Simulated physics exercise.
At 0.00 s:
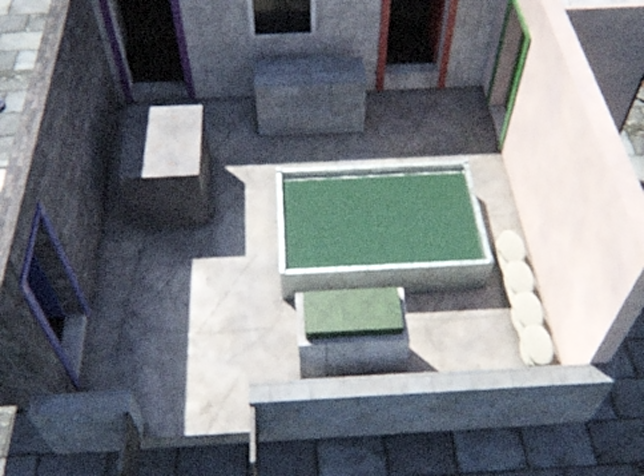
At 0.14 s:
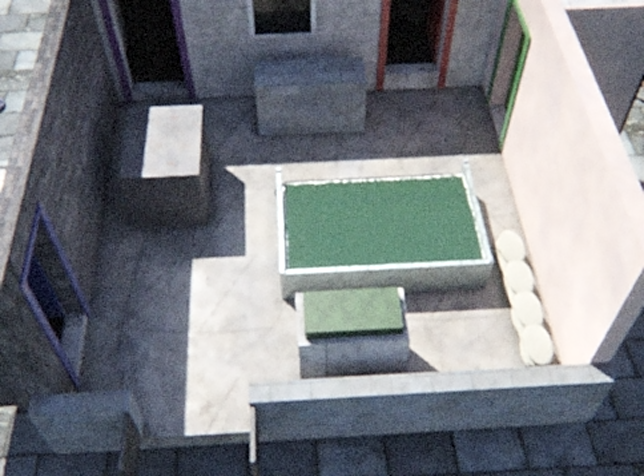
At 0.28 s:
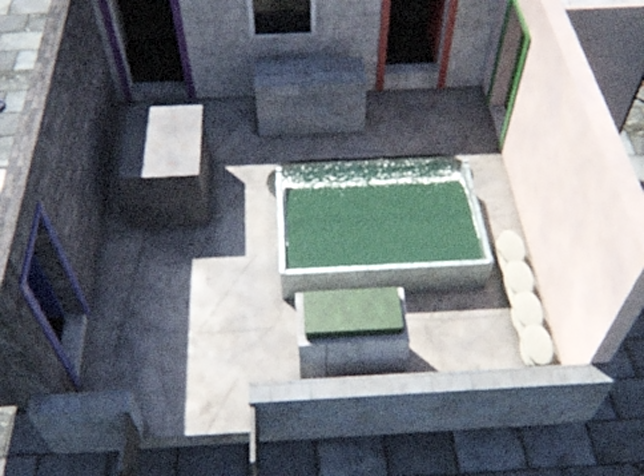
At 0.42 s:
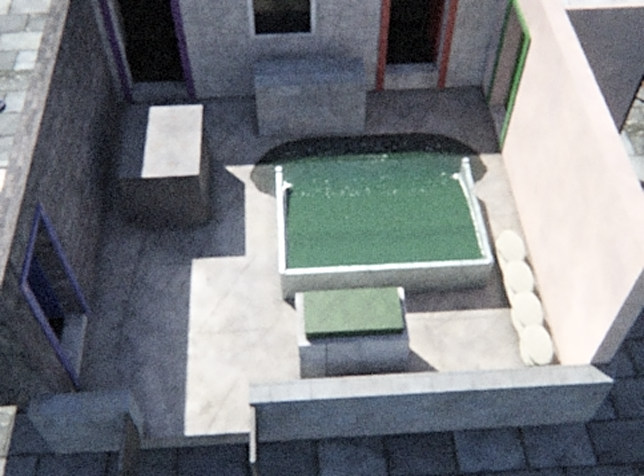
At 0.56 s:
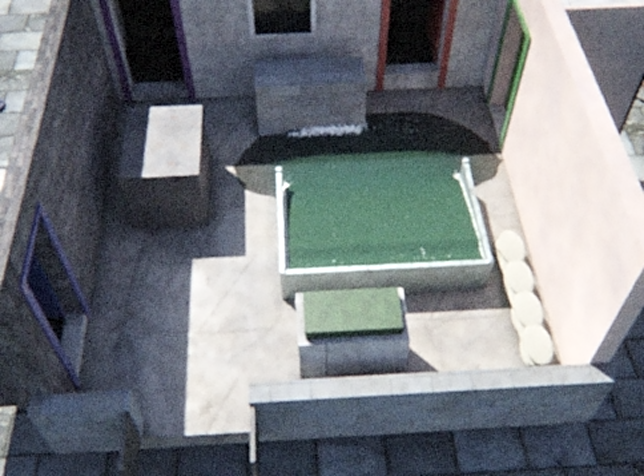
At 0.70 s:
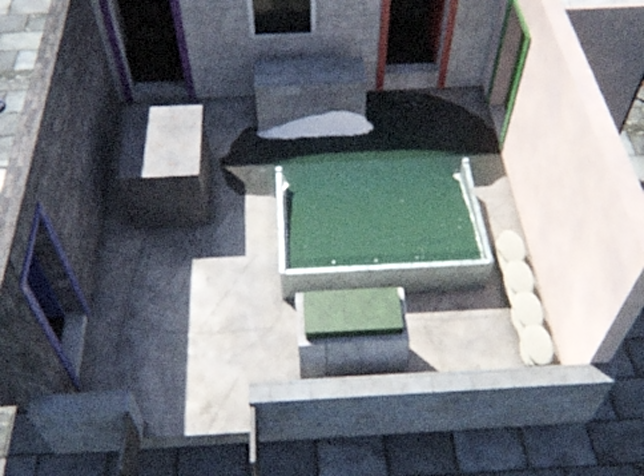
Green water lies still in a white-rimmed open tank in a walled yard, then pours over its far side in a frothy white band. A dark sheet spreads across the floor behind the tank, widening toward the back wall, as a pale patch appears and grows beside the grey block.
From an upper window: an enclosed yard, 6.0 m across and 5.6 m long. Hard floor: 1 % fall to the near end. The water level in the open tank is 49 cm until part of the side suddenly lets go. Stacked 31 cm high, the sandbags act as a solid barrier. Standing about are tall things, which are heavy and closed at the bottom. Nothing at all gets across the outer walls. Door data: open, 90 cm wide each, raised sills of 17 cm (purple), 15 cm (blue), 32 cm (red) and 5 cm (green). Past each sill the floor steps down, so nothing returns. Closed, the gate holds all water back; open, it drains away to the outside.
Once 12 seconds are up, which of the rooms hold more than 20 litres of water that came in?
At the end, purple door: Lags behind the figure; blue door: Lags behind the figure; red door: Lags behind the figure; green door: Outstrips the figure.
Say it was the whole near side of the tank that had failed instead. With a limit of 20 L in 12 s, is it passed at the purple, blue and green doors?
At purple the amount is beneath the mark, at blue it is beneath the mark, and at green it is beneath the mark.
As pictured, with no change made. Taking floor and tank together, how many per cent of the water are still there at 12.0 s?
Around 76 per cent of the water.
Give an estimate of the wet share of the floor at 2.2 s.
Covered: Roughly 40 %.
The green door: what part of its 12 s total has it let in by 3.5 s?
About 55%.
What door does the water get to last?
The blue one.
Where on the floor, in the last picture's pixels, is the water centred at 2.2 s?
The water's centre is around (363, 162).
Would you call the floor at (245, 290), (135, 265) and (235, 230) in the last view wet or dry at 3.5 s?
Well, the first is drenched, the next untouched by it, the last drenched.
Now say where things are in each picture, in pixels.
In the first frame, still water, 49 cm deep, in the open tank at (379, 217).
In the second frame, water pours out on the open tank's far side and has run 1.3 m, to a hidden place; typically 9 cm deep outside, 49 cm at the open tank's back.
In the third frame, the front is at a hidden place, 1.5 m from the gap on the open tank's far side; 1.7 m2 of floor is under water; 49 cm left at the back of the open tank.
In the fourth frame, the front is at (468, 155), 1.7 m from the gap on the open tank's far side; 3.2 m2 of floor is under water; 49 cm left at the back of the open tank.
In the fifth frame, the front is at (458, 128), 2.0 m from the gap on the open tank's far side; 4.5 m2 of floor is under water; 45 cm left at the back of the open tank.
In the sixth frame, water pours out on the open tank's far side and has run 2.3 m, to (461, 112); typically 8 cm deep outside, 41 cm at the open tank's back.
After 1.4 s water covers 30 % of the floor and is deepest (34 cm) near (345, 138); purple door not reached, blue door not reached, red door 31 cm at the sill, 0 L in, green door 9 cm at the sill, 0 L in.
After 2.2 s water covers 40 % of the floor and is deepest (42 cm) near (480, 86); purple door 7 cm at the sill, 0 L in, blue door not reached, red door 27 cm at the sill, 0 L in, green door 18 cm at the sill, 17 L in.
After 3.5 s water covers 60 % of the floor and is deepest (22 cm) near (141, 116); purple door 14 cm at the sill, 1 L in, blue door not reached, red door 17 cm at the sill, 1 L in, green door 20 cm at the sill, 124 L in.
After 7.0 s water covers 90 % of the floor and is deepest (14 cm) near (567, 393); purple door 9 cm at the sill, 3 L in, blue door 3 cm at the sill, 0 L in, red door 5 cm at the sill, 1 L in, green door 7 cm at the sill, 219 L in.
After 12.0 s water covers 95 % of the floor and is deepest (8 cm) near (73, 422); purple door 5 cm at the sill, 3 L in, blue door 7 cm at the sill, 0 L in, red door 5 cm at the sill, 1 L in, green door 8 cm at the sill, 226 L in.
